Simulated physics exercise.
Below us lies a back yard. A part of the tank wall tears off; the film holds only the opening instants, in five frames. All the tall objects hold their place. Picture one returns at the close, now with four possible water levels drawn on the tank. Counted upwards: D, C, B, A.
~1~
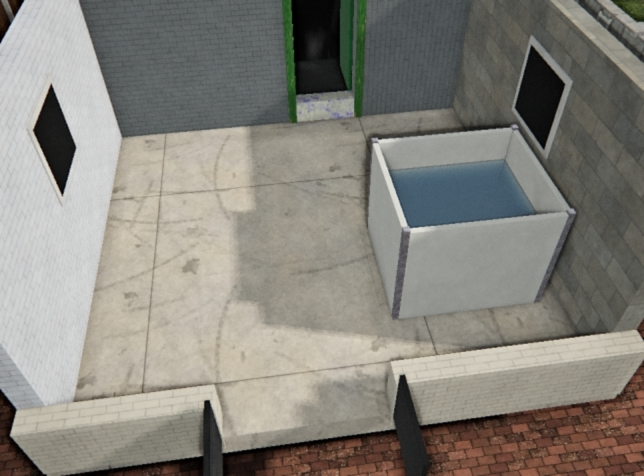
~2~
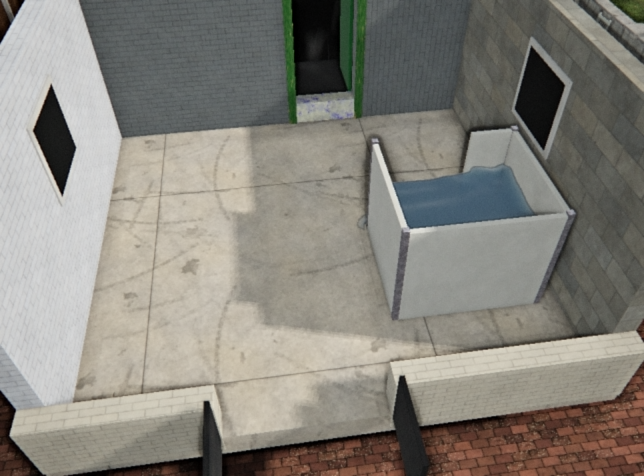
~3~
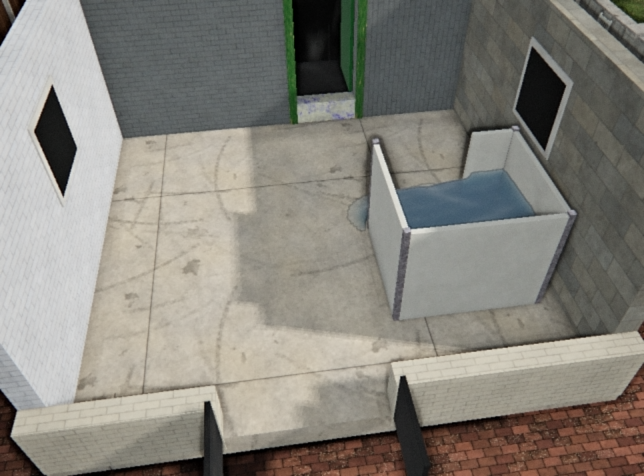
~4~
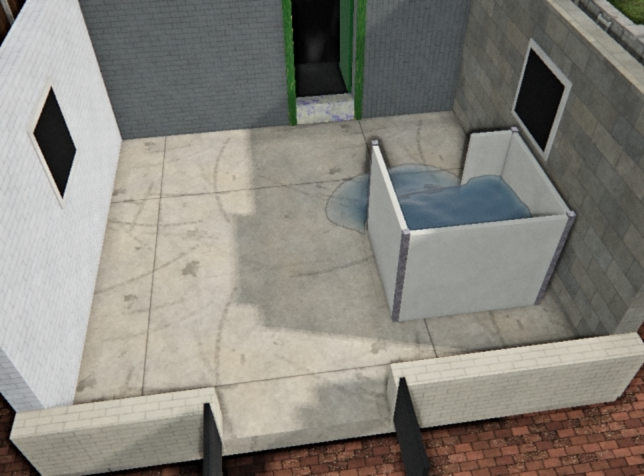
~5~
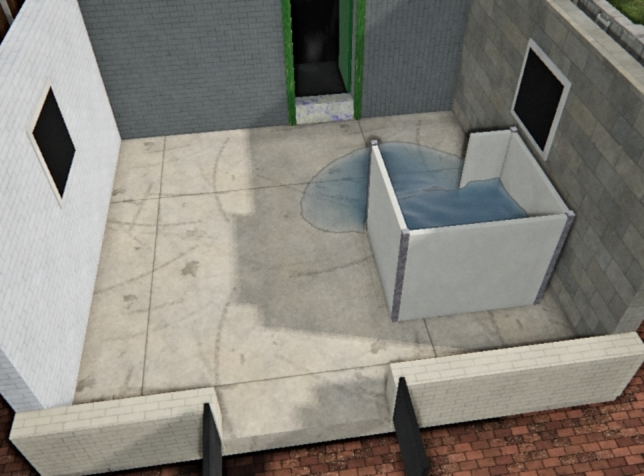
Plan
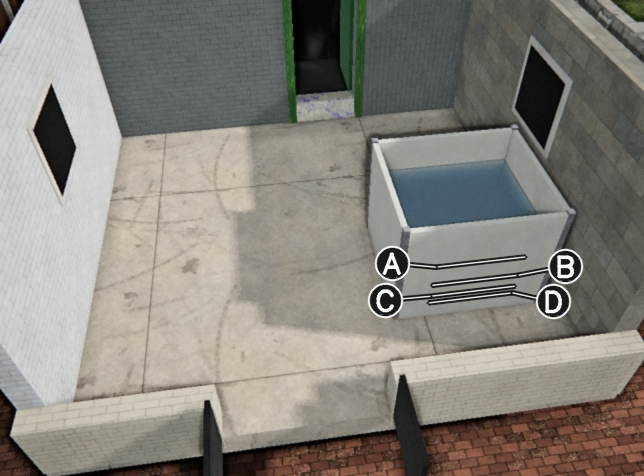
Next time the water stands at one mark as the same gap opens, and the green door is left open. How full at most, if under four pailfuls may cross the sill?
A is the one.
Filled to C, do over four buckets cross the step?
No, that is safe.
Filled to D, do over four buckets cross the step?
No.
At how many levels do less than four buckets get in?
All of the four.
On the marked copy, A at (480, 262); B at (475, 280); C at (472, 291); D at (471, 297); from the bottom up D, C, B, A.
For mark A, a splash gets over, under a bucket.
For mark B, nothing gets over.
For mark C, nothing gets over.
For mark D, nothing gets over.
